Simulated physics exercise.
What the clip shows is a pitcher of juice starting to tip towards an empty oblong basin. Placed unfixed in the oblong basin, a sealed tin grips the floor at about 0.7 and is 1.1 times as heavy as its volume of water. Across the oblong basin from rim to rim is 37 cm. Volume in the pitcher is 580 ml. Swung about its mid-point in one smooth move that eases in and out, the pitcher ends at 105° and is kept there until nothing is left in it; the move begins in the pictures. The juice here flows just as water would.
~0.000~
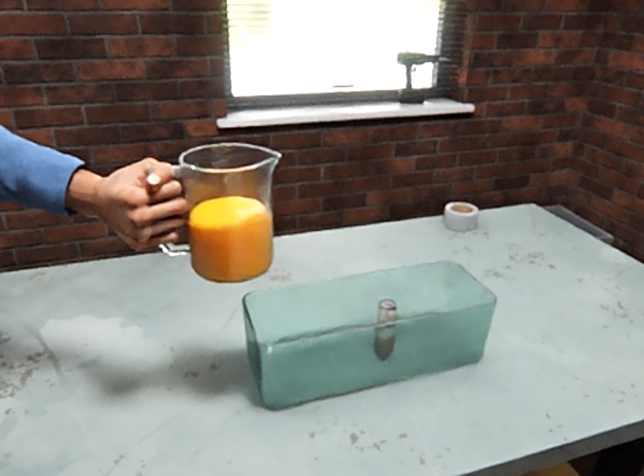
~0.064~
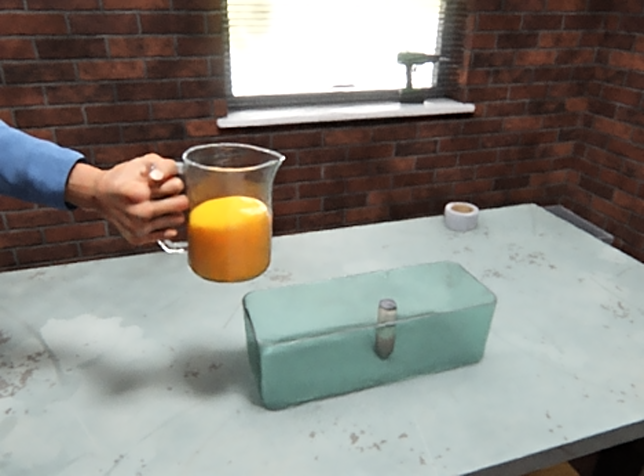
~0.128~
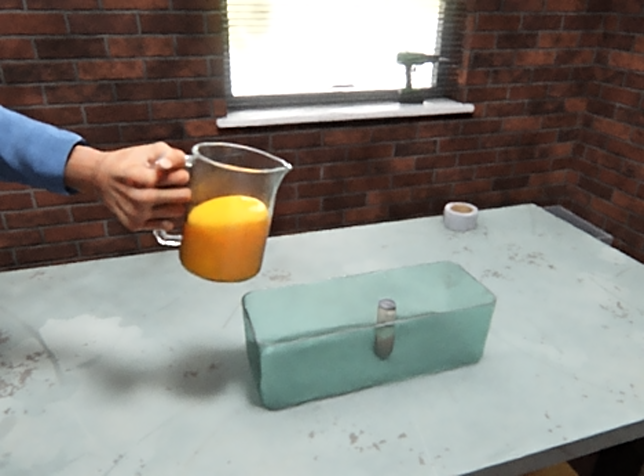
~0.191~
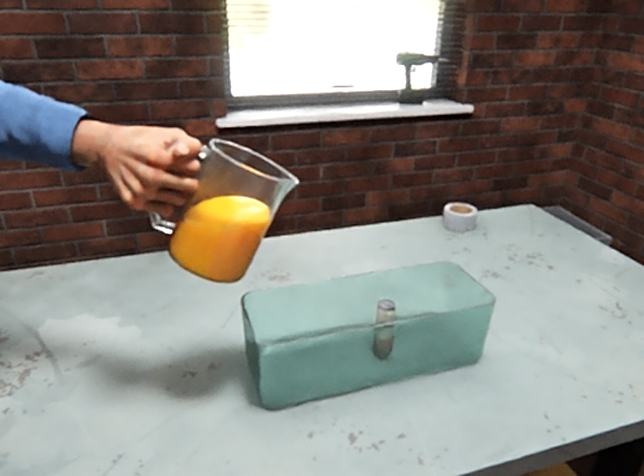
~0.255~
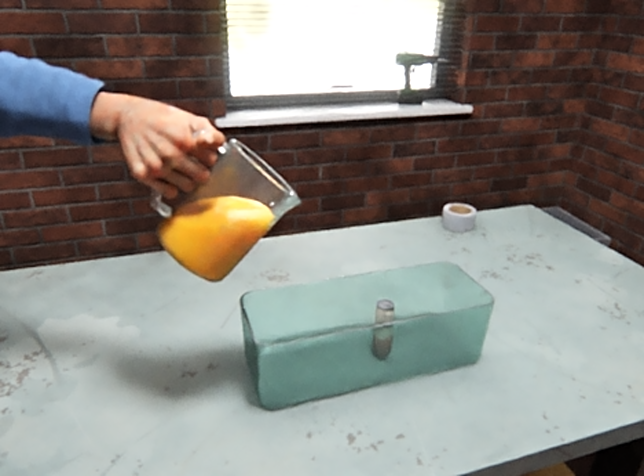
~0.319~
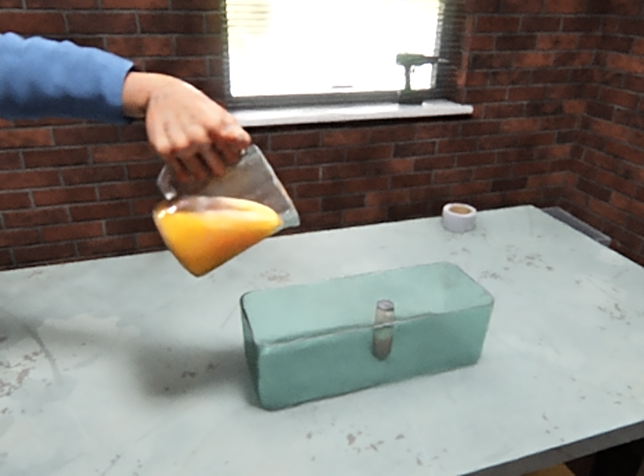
The clip opens with a hand in a blue sleeve holding a glass pitcher of orange juice upright above a pale table, left of an empty, greenish oblong basin. The hand then tilts the pitcher steadily rightward, and the juice slants toward the rim as the forearm rises, leaving the pitcher steeply leaned.
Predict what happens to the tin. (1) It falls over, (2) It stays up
Answer: 2.
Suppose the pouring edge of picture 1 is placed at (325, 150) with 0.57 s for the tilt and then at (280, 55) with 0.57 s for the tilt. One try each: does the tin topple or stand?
Trial 1 - tin tips; trial 2 - tin tips.
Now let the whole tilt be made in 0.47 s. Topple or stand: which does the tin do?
The tin stays on its base.
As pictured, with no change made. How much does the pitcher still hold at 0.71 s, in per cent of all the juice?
I'd estimate some 24 per cent.
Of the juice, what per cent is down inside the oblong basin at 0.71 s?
I reckon close to 56 per cent.
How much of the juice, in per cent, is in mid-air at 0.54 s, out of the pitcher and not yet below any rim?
28 %.
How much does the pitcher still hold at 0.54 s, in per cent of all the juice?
About 66 percent.
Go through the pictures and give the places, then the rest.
In the first frame, it leans 0°; its right rim is at (280, 154); the juice meets the walls at (188, 215) and (267, 206); the oblong basin's rim runs from (249, 320) to (476, 280); the tin's top is at (387, 306).
In the second frame, it leans 3°; its right rim is at (283, 156); the juice meets the walls at (189, 215) and (268, 205).
In the third frame, it leans 13°; its right rim is at (291, 165); the juice meets the walls at (186, 218) and (268, 205).
In the fourth frame, it leans 27°; its right rim is at (298, 181); the juice meets the walls at (179, 220) and (269, 205).
In the fifth frame, it leans 44°; its right rim is at (302, 201); the juice meets the walls at (162, 221) and (273, 209).
In the sixth frame, it leans 62°; its right rim is at (299, 223); the juice meets the walls at (156, 207) and (281, 214).
Then, 0.54 s in, the tilt is 104° and 66 per cent is still to pour; the tin stands where it began.
Then, 0.71 s in, the tilt is 105° and 23 per cent is still to pour; the tin stands where it began.
Then, 0.88 s in, the tilt is 105° and 7 per cent is still to pour; the tin stands where it began.
Then, 1.07 s in, the tilt is 105° and 1 per cent is still to pour; the tin stands where it began.
Finally, the tin stands where it began.
